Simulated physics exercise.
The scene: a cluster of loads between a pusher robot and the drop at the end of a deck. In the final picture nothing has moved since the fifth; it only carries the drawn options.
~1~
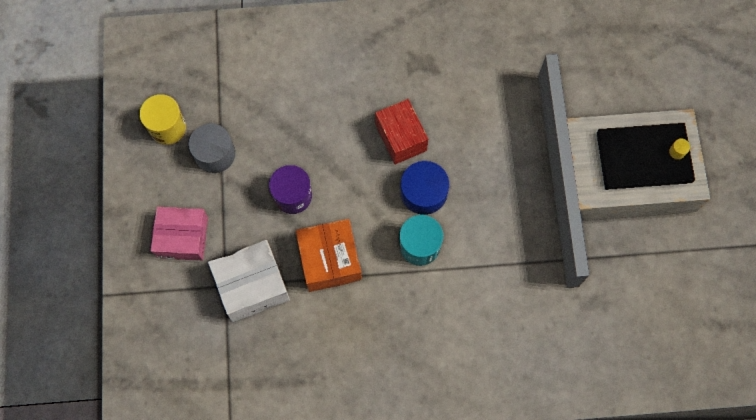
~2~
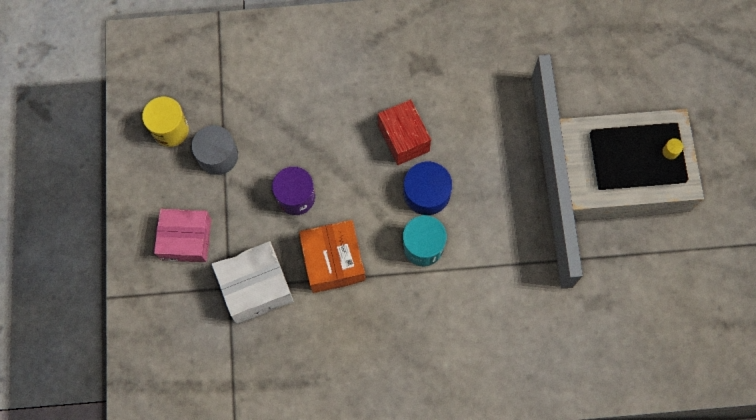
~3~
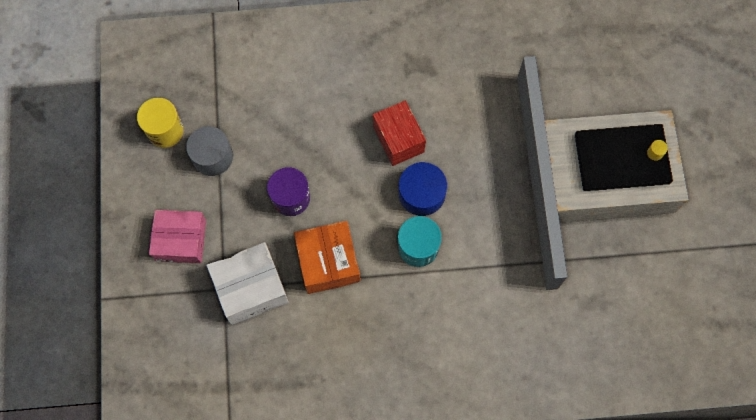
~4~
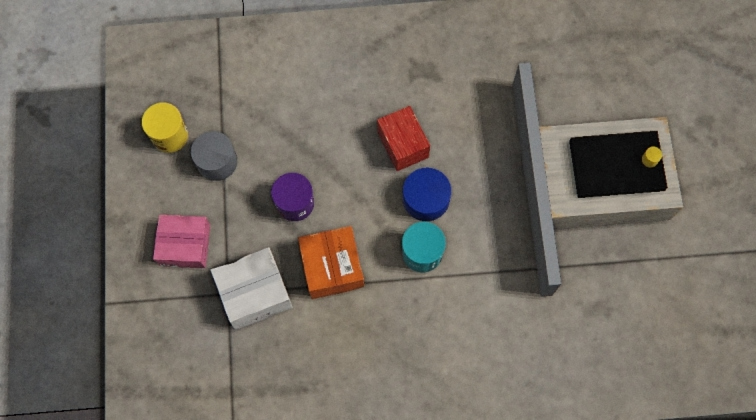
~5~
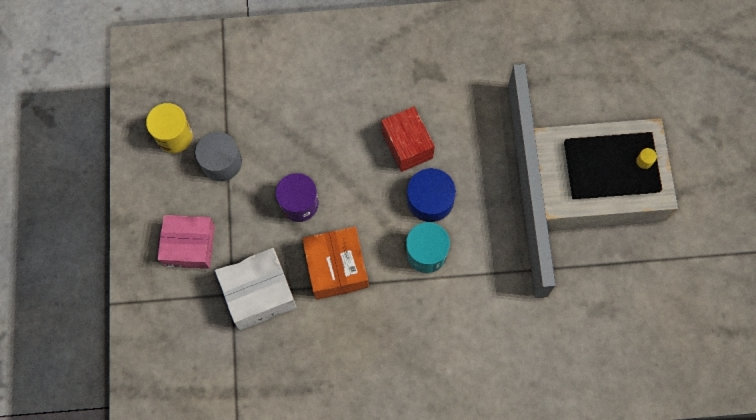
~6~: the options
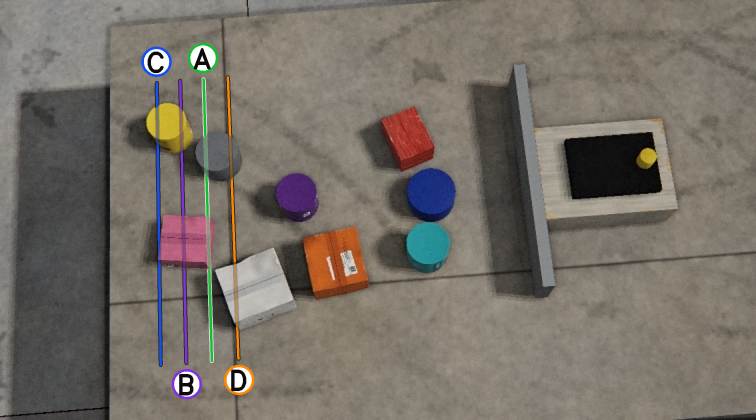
A flat wooden machine with a wide gray blade crept left across a concrete deck toward a cluster of colorful boxes and canisters, which stayed in place with a gap still between them.
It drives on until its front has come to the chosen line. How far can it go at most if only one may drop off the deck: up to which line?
No second one falls up to B.
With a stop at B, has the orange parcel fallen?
No.
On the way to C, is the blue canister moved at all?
Yes.
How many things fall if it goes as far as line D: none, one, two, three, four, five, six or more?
In all, none.
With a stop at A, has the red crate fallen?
No.
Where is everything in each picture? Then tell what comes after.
Orange parcel (329, 255); red crate (402, 132); yellow pail (164, 121), in the first frame.
Robot (632, 156); blue canister (428, 189), in the second frame.
Robot (616, 157); white parcel (249, 284), in the third frame.
Robot (611, 164); pink box (183, 241), in the fourth frame.
Robot (606, 166); orange parcel (336, 263); red crate (408, 140); yellow pail (171, 129), in the fifth frame.
On the marked copy, A at (208, 214); B at (183, 216); C at (159, 218); D at (233, 212).
With B. Early on, robot (479, 176); red crate (377, 139); turquoise pail (384, 252).
Further on, robot (349, 186); white parcel (174, 329); pink box (175, 240).
At the end, robot (251, 194); pink box (116, 242); purple pail (120, 186); none fallen.
As for the rest, A is within the limit but short; C drops three; D is within the limit but short.
